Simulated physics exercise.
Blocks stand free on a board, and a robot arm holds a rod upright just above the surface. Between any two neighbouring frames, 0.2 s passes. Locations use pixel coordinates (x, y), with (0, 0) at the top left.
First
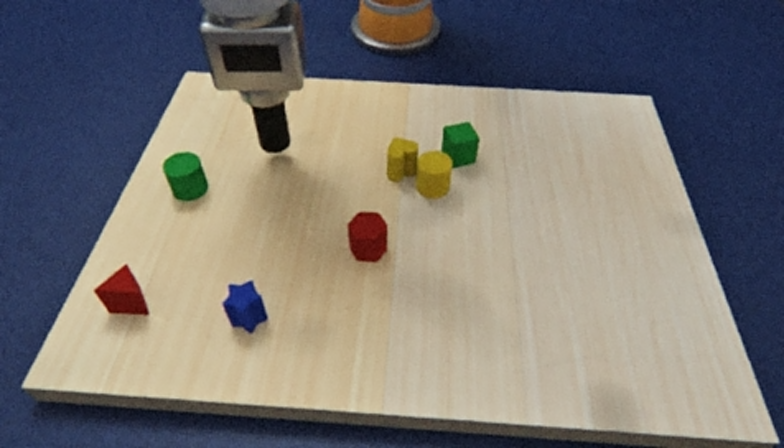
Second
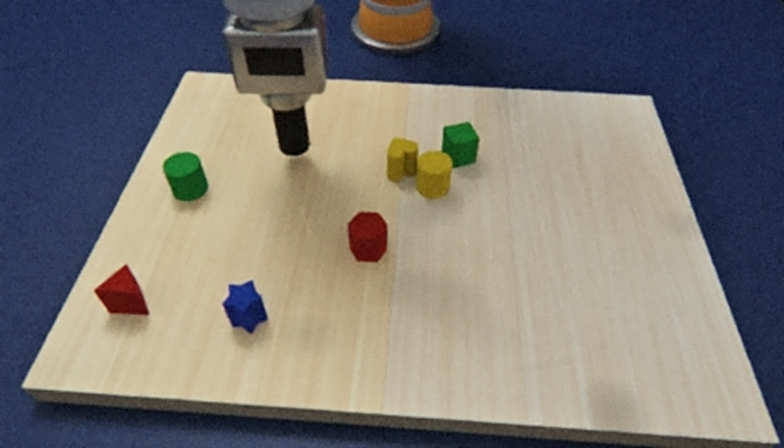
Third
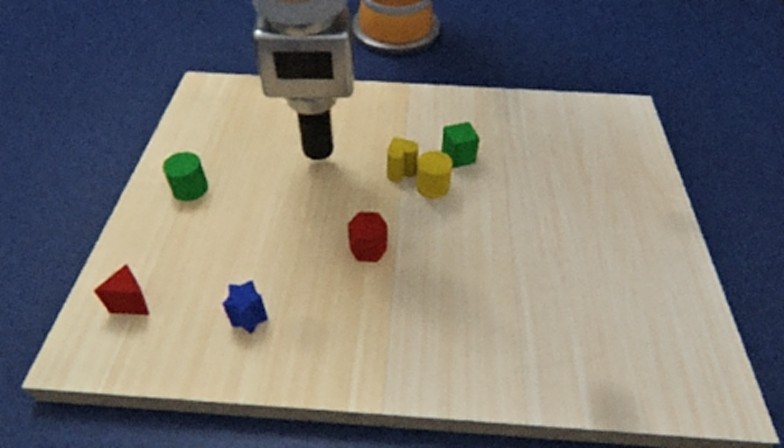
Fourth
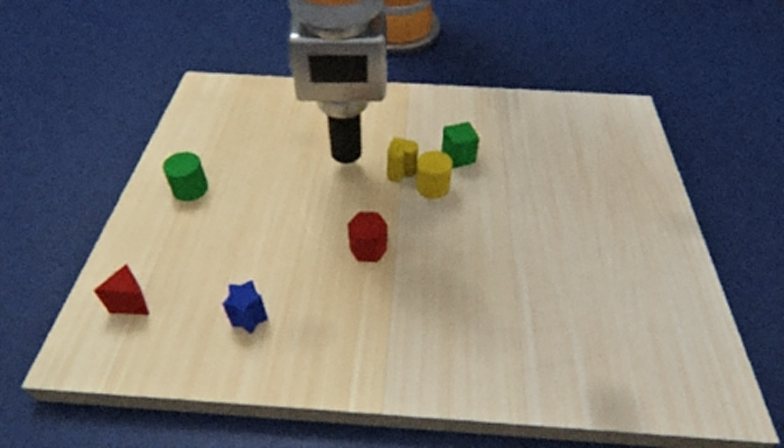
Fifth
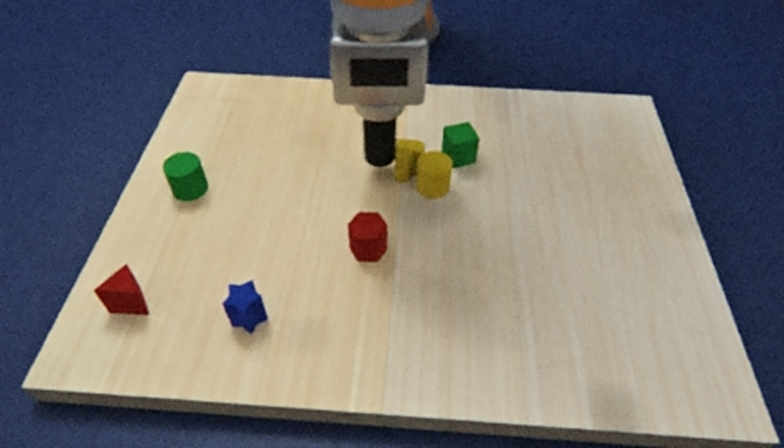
A robot arm slid its black rod steadily to the right across a wooden board of scattered colored blocks, reaching the yellow heart block and nudging it slightly right, while the other blocks stayed still.
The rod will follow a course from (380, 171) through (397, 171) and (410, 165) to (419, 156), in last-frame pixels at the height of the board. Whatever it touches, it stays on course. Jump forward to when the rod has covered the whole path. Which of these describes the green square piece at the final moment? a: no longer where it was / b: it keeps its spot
Option b.
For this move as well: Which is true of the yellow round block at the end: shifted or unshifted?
Answer: Moved.
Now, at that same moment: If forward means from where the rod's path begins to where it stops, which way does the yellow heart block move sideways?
The shift goes right.
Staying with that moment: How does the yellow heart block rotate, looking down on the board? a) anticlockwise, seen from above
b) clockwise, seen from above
The one that fits is b, clockwise, seen from above.
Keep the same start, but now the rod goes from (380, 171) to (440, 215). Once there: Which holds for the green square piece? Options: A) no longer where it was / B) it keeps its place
Choice B: It keeps its place.
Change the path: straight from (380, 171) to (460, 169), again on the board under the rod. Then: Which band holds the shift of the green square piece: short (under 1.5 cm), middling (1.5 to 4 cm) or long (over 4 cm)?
It will fall in the middle band, 1.5 to 4 cm.
The first path, step by step. Halfway along, rod (405, 156); yellow heart block (435, 147); yellow round block (447, 165).
At the end, rod (420, 143); yellow heart block (442, 146), turned 25° clockwise; yellow round block (448, 165); green square piece in place.
